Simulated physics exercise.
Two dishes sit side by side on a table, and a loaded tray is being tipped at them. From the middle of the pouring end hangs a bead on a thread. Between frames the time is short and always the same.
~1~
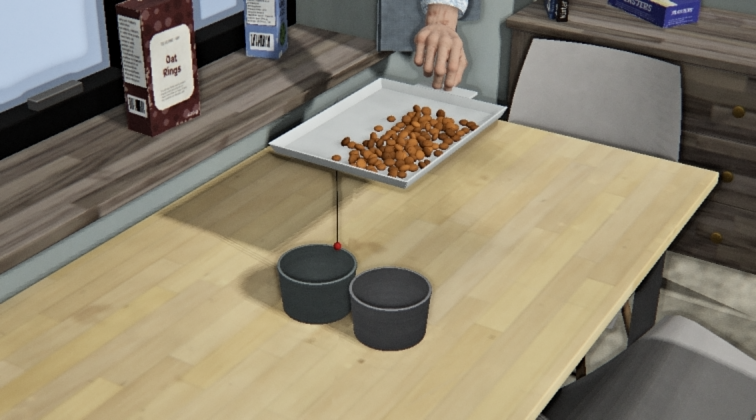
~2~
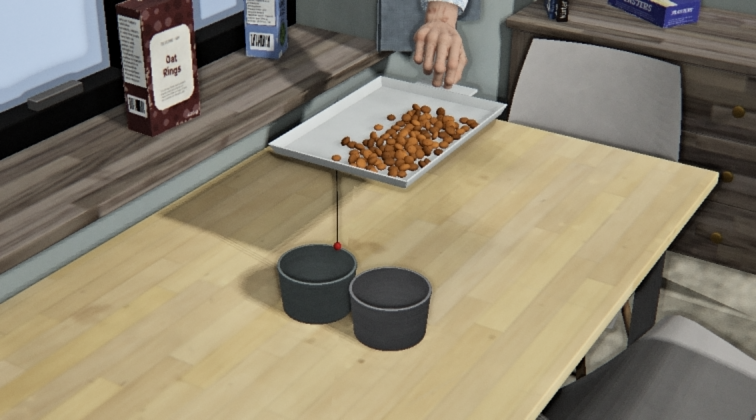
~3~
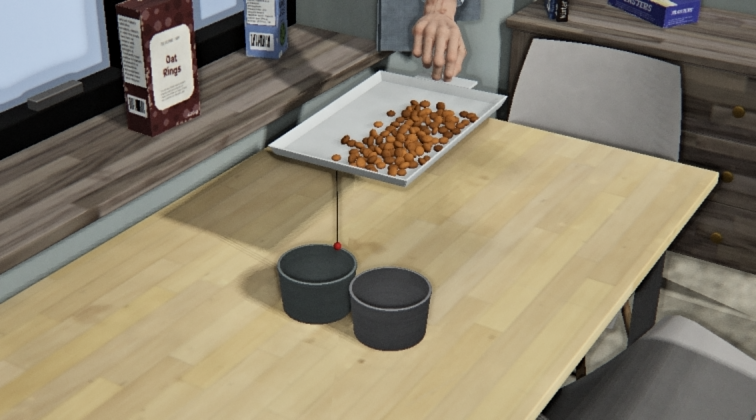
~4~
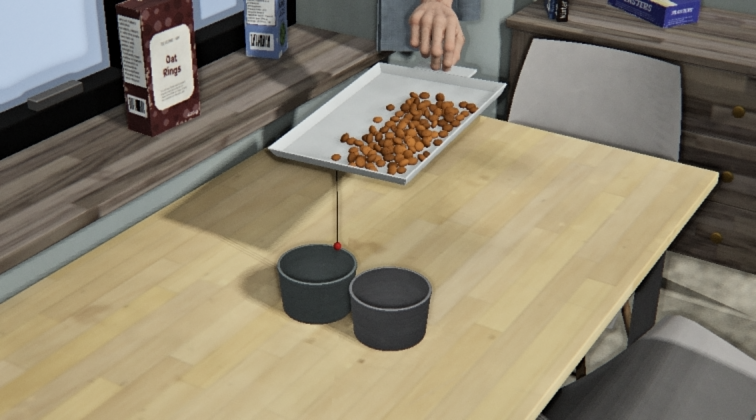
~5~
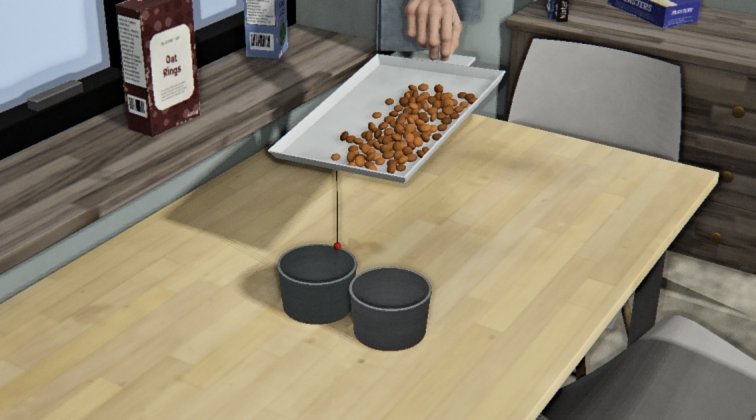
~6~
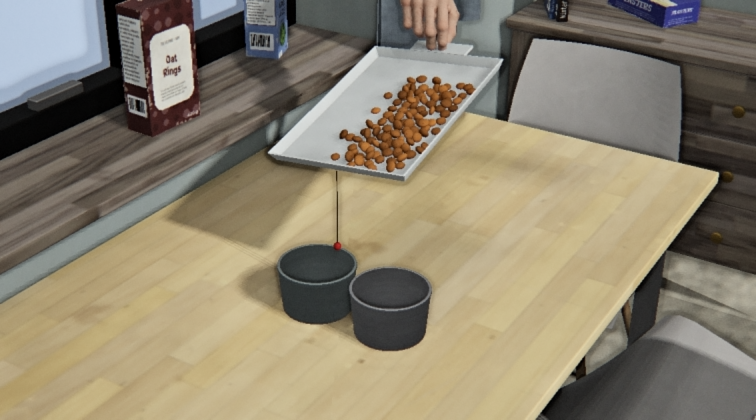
At a light wooden table beside a counter with cereal boxes, a hand holds a white tray of brown kibble-like pieces above two dark dishes, then gradually raises its far end, tilting it as a red bead hangs below.
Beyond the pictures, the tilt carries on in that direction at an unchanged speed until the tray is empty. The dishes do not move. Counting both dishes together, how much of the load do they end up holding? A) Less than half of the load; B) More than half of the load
(A) Less than half of the load.
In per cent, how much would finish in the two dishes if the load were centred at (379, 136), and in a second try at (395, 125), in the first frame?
From the first start you get 30 in a hundred, from the second 30 in a hundred.
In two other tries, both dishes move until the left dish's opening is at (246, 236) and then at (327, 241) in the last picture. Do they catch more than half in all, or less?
Place 1: Higher than half; place 2: Lower than half.
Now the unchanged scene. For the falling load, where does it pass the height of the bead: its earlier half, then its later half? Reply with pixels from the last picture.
First around (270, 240), afterwards around (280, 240).
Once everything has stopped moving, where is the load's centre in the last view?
Roughly pixel (273, 290).
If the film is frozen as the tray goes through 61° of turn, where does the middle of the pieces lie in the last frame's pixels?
I'd put the middle of the pieces at roughly (303, 163).
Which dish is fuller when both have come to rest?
Winning side: Left of the pair.
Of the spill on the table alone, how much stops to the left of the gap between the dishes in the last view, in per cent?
That would be roughly 100 per cent.
Just after the last frame, tray tipped steeply; roughly two thirds on the tray; just a few in the left dish; just a few outside both; roughly a quarter in the air.
A moment on, tray tipped past a quarter turn; roughly a third in the left dish; roughly two thirds outside both.
Further on, tray tipped past a quarter turn; roughly a third in the left dish; roughly two thirds outside both.
When it is over, tray tipped past a quarter turn; not one in the right dish; roughly a third in the left dish; roughly two thirds outside both.
